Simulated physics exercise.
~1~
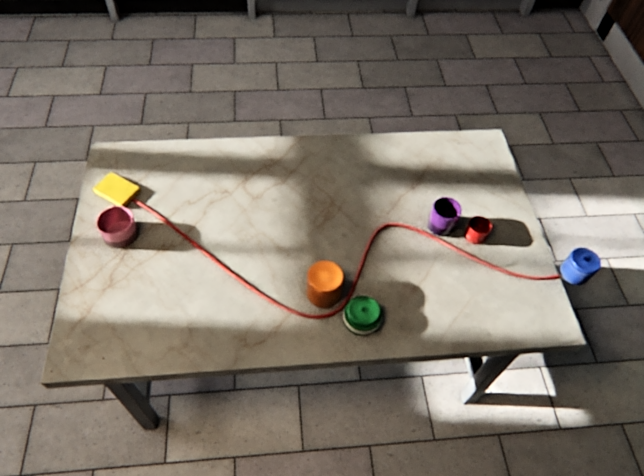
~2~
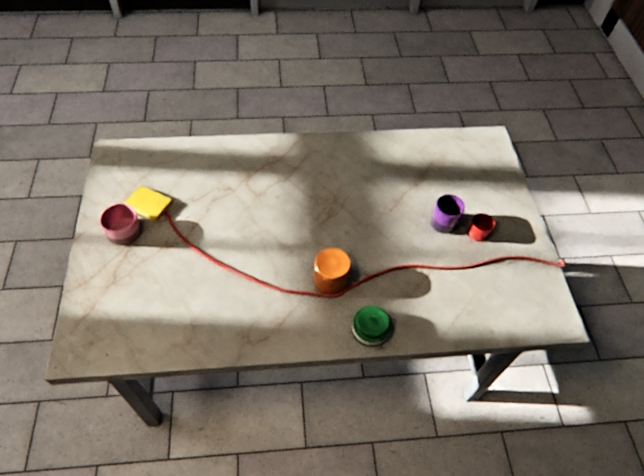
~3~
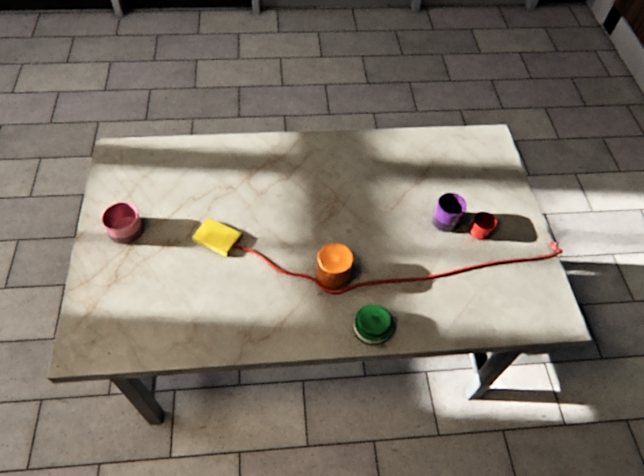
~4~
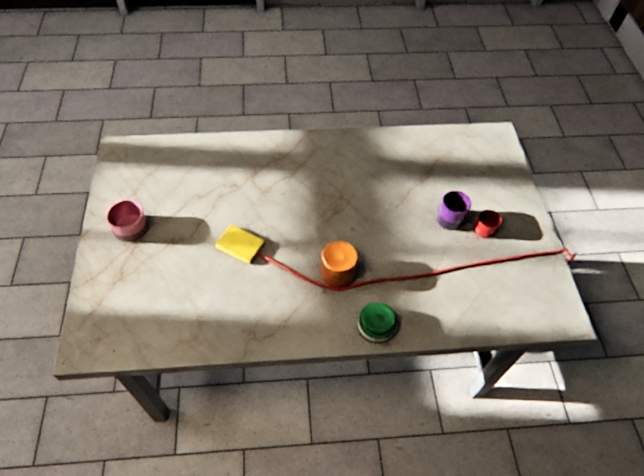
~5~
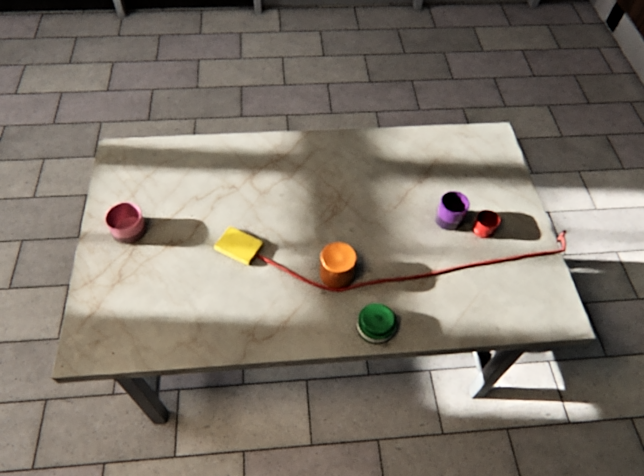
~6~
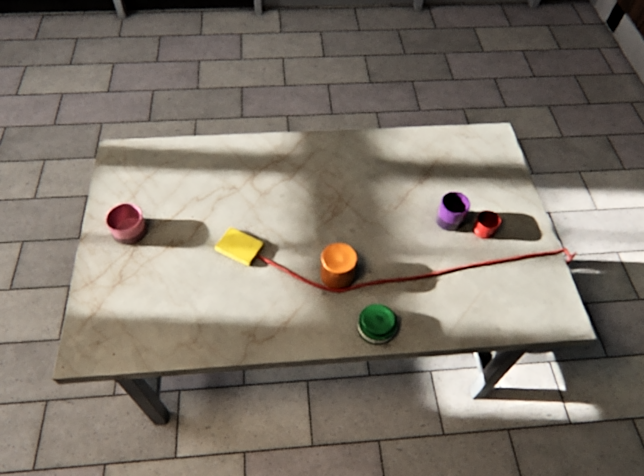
On a kitchen table, a falling blue speaker drags a yellow phone right before it stops.
